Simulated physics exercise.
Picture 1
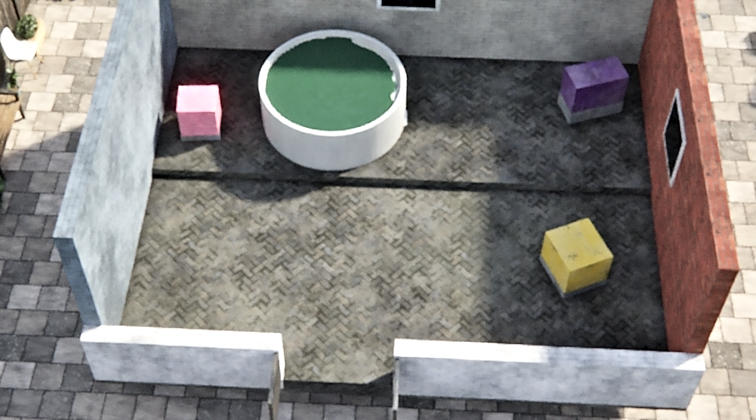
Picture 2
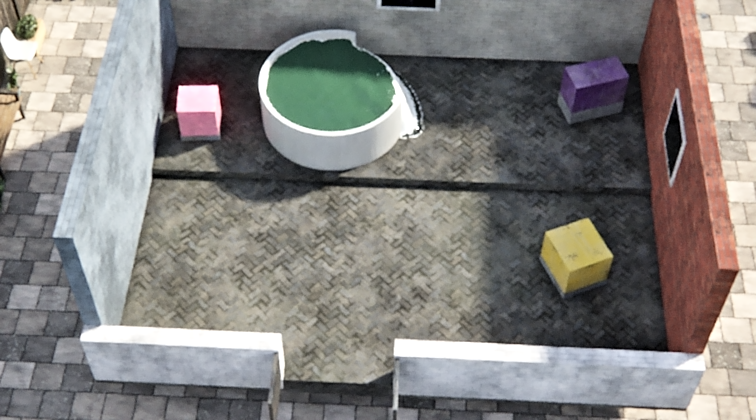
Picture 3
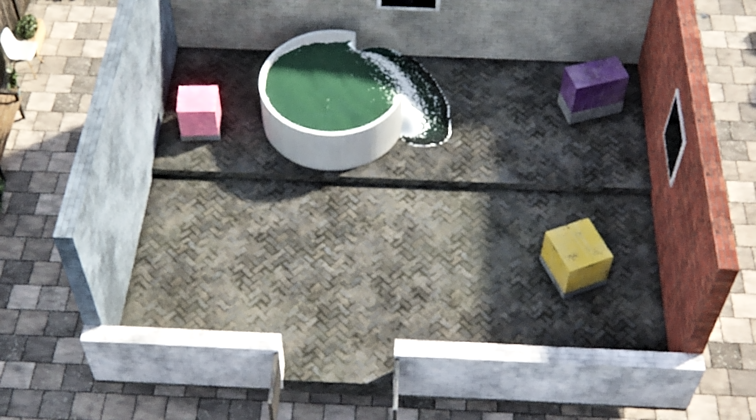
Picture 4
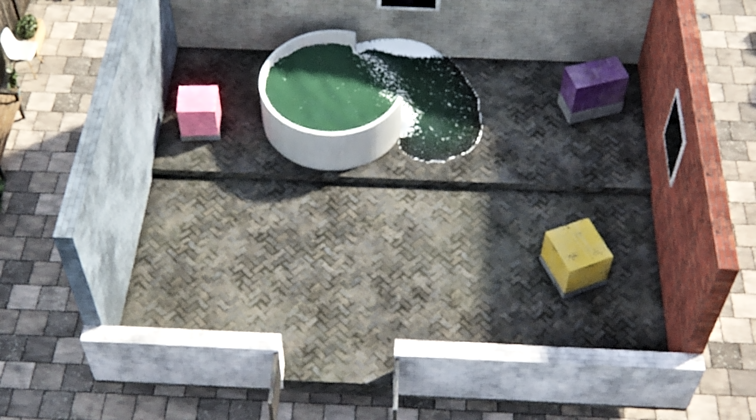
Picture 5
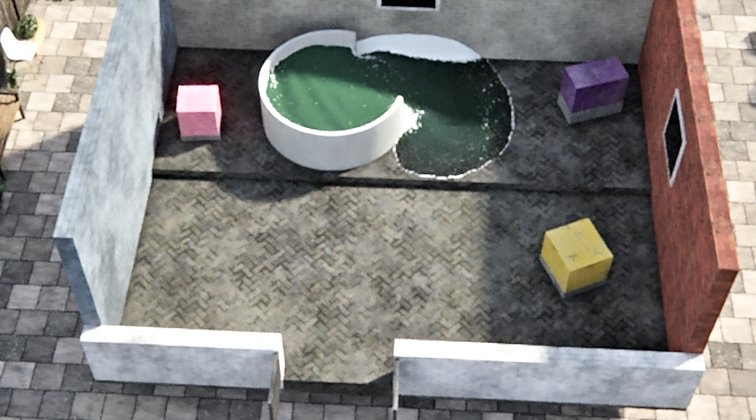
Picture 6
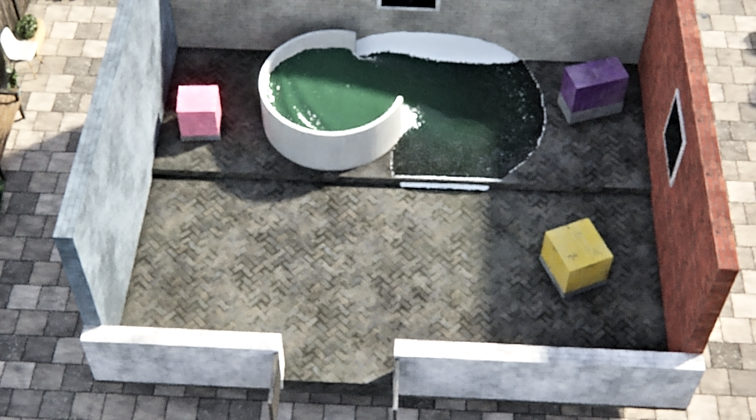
In a walled paved yard with pink, purple and yellow blocks, a round white pool opens on its right side, and green water pours out, spreading rightward across the upper level and reaching the step's edge near the purple block.
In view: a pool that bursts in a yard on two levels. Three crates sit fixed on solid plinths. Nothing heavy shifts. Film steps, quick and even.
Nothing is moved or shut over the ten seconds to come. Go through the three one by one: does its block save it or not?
In the end the purple crate gets dampened by the water. The yellow crate gets dampened by the water. The pink crate avoids any dampness from the water.
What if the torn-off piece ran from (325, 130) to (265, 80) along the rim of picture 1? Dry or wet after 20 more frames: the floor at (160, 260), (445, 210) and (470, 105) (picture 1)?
The first comes out soaked, the second untouched, the third untouched.
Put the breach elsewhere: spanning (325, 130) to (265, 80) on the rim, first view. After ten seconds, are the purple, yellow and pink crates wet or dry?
Purple crate stays untouched, yellow crate gets drenched, pink crate gets drenched.
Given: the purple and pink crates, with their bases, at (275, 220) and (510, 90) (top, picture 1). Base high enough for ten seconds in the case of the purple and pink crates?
As I see it - purple crate is left untouched, pink crate gets submerged.
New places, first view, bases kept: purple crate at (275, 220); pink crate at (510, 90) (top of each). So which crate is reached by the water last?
That would be the crate marked purple.
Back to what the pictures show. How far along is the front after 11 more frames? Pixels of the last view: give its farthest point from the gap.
Roughly (654, 241).
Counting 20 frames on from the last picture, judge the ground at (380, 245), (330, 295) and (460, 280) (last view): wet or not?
Going through them in order, I'd call them clear, clear and clear.
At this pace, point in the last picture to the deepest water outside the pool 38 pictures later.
My finger goes to (670, 381).
A moment on, water covers 25 % of the floor; the purple crate water round its plinth, the yellow crate not reached, the pink crate not reached.
Next, water covers 30 % of the floor; the purple crate water round its plinth, the yellow crate water round its plinth, the pink crate not reached.
Then, water covers 40 % of the floor; the purple crate water round its plinth, the yellow crate water round its plinth, the pink crate water round its plinth.
Later, water covers 80 % of the floor; the purple crate water round its plinth, the yellow crate water round its plinth, the pink crate water round its plinth.
In the end, water covers 90 % of the floor; the purple crate was topped, the yellow crate was topped, the pink crate stayed above the water.
